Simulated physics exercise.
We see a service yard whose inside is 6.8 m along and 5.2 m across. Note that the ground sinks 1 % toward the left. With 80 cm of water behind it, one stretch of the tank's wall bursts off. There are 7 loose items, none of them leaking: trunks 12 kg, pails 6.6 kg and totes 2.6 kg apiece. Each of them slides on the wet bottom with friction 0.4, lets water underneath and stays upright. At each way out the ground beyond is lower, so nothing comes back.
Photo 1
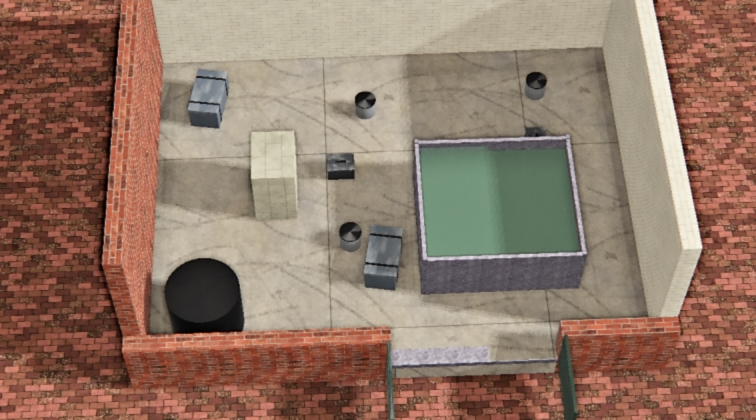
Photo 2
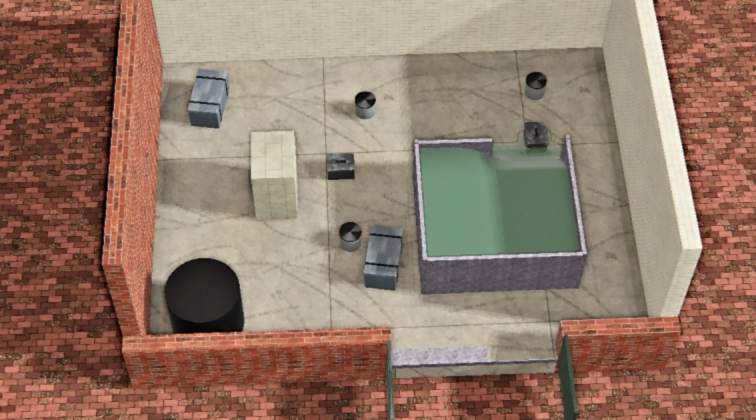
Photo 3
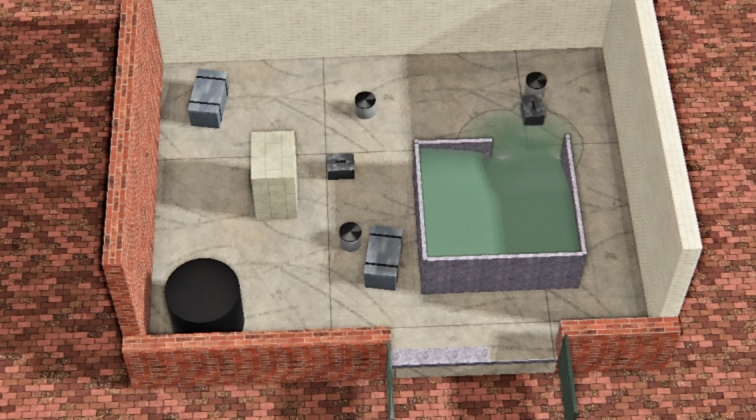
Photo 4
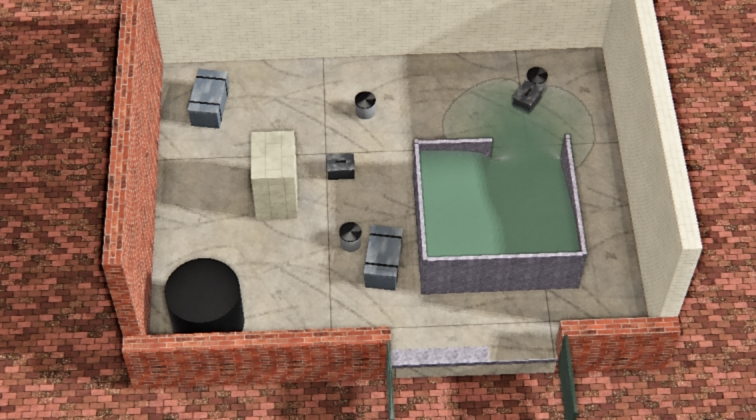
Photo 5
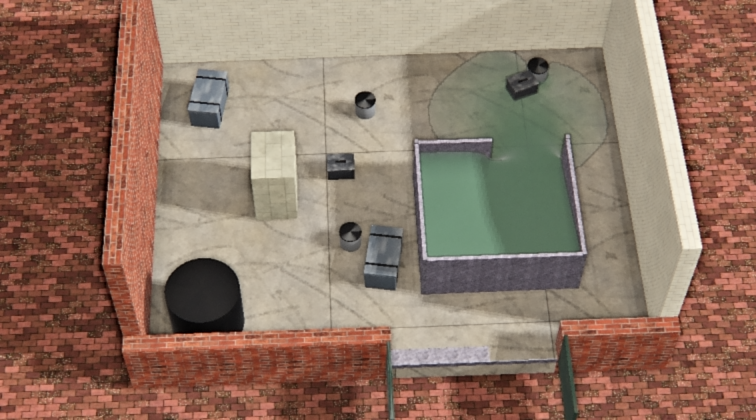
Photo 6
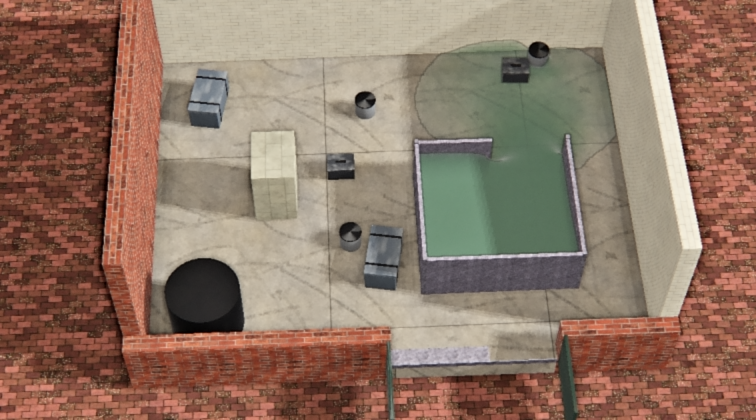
The clip shows a walled yard where the back wall of a tank of green water opens; water spreads across the ground behind it, pushing a small dark box toward the back wall and slightly shifting a nearby pail.
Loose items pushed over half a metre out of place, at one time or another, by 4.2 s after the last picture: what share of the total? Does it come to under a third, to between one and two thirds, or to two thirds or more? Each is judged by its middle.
Two thirds and up.
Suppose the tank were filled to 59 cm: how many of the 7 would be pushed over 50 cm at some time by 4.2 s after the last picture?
Count under that change: 5.
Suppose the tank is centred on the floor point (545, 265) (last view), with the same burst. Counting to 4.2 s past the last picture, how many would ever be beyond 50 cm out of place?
Then 5.
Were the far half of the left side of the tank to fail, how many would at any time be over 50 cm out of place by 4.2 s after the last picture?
3.
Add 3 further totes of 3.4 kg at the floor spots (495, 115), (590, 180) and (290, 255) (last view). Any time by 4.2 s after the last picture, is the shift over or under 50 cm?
Going through them, I'd say exceeds it, exceeds it and finally falls short.
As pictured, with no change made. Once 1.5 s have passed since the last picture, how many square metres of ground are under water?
Roughly 14 m2 of it is wet.
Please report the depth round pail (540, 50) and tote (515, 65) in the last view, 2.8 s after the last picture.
Depth approx. 24 cm / 19 cm.
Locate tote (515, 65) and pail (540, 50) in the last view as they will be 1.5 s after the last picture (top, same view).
First near (497, 31), second near (566, 52).
Then, 0.4 s after the last picture 2 of 7 are over 50 cm from their spots; 2 afloat.
Then, 1.5 s after the last picture 2 of 7 are over 50 cm from their spots; 2 afloat.
Then, 2.8 s after the last picture 4 of 7 are over 50 cm from their spots; 3 afloat.
Then, 4.2 s after the last picture 5 of 7 are over 50 cm from their spots, and 5 have been at some point; 3 afloat.
